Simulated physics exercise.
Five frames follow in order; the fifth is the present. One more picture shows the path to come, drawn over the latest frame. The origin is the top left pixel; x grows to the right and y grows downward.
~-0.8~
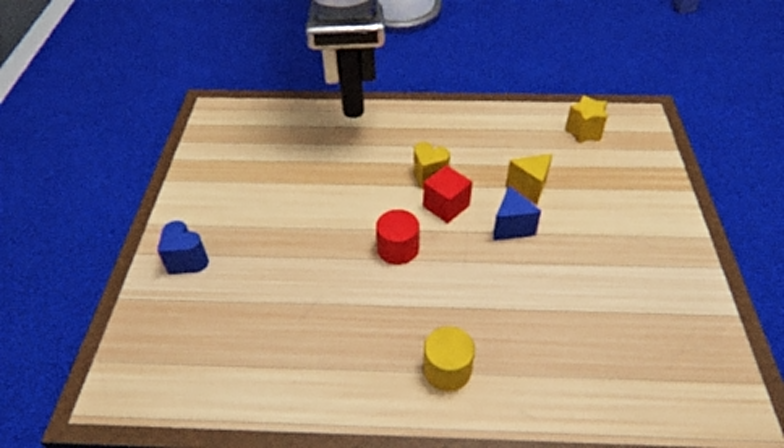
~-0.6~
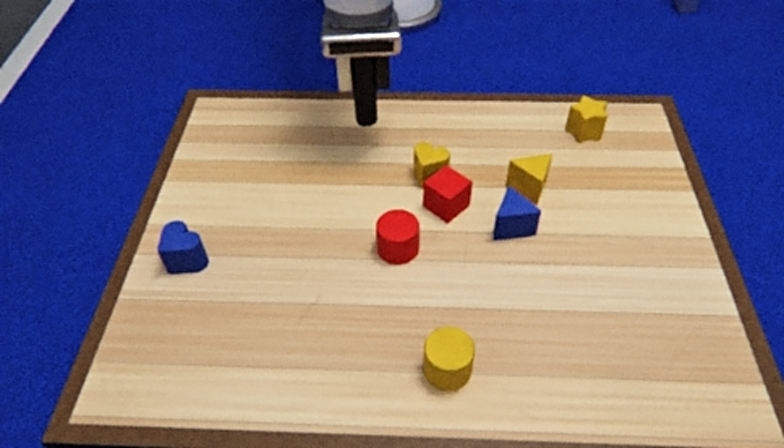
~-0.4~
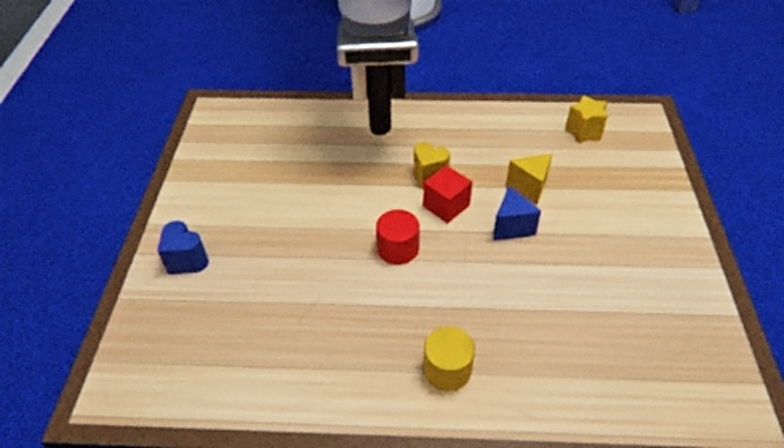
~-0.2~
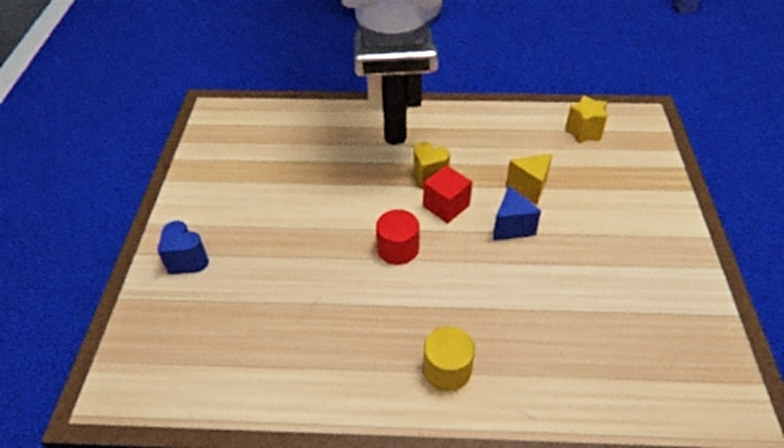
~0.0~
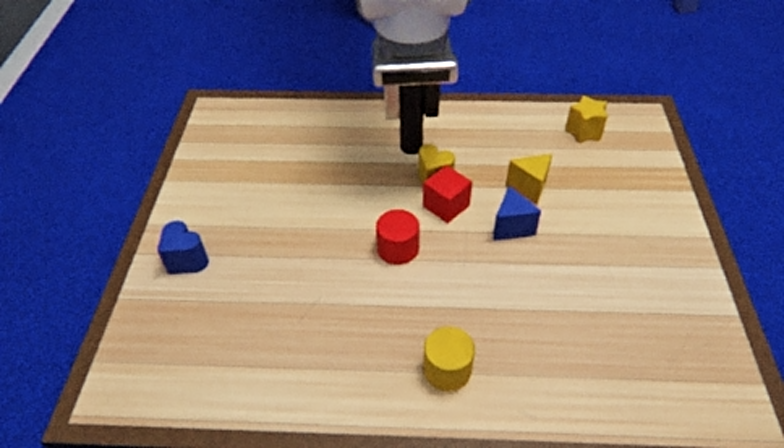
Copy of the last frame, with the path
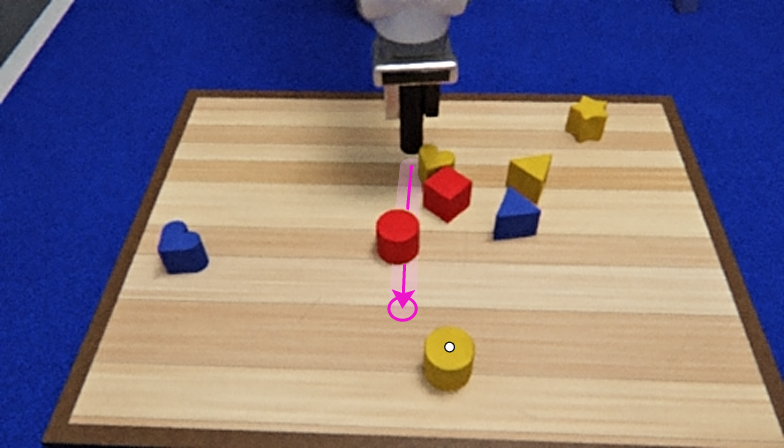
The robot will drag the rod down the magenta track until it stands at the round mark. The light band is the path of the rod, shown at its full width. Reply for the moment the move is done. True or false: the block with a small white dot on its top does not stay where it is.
My answer: False.
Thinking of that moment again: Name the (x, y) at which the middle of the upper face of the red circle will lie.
Put as a pixel place, it's (366, 298).
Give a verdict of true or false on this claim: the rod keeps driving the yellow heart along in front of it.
The statement is incorrect.
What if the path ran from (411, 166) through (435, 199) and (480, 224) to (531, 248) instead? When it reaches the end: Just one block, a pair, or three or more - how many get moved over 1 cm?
It looks like three or more blocks will be pushed more than about 1 cm.
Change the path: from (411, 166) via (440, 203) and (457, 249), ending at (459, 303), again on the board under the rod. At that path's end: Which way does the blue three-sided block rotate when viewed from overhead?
It goes anticlockwise.
The line goes from (411, 166) to (403, 309); the dot is on the yellow circle.
On the path given first. One third of the way, rod at (408, 191); yellow heart at (441, 159), turned 15° anticlockwise; red square at (452, 182).
Two thirds of the way, rod at (405, 238); red circle at (388, 257); yellow heart at (441, 159), turned 15° anticlockwise; red square at (452, 182).
At the end, rod at (402, 292); red circle at (366, 298); yellow heart at (441, 159), turned 15° anticlockwise; red square at (452, 182); yellow circle unmoved.
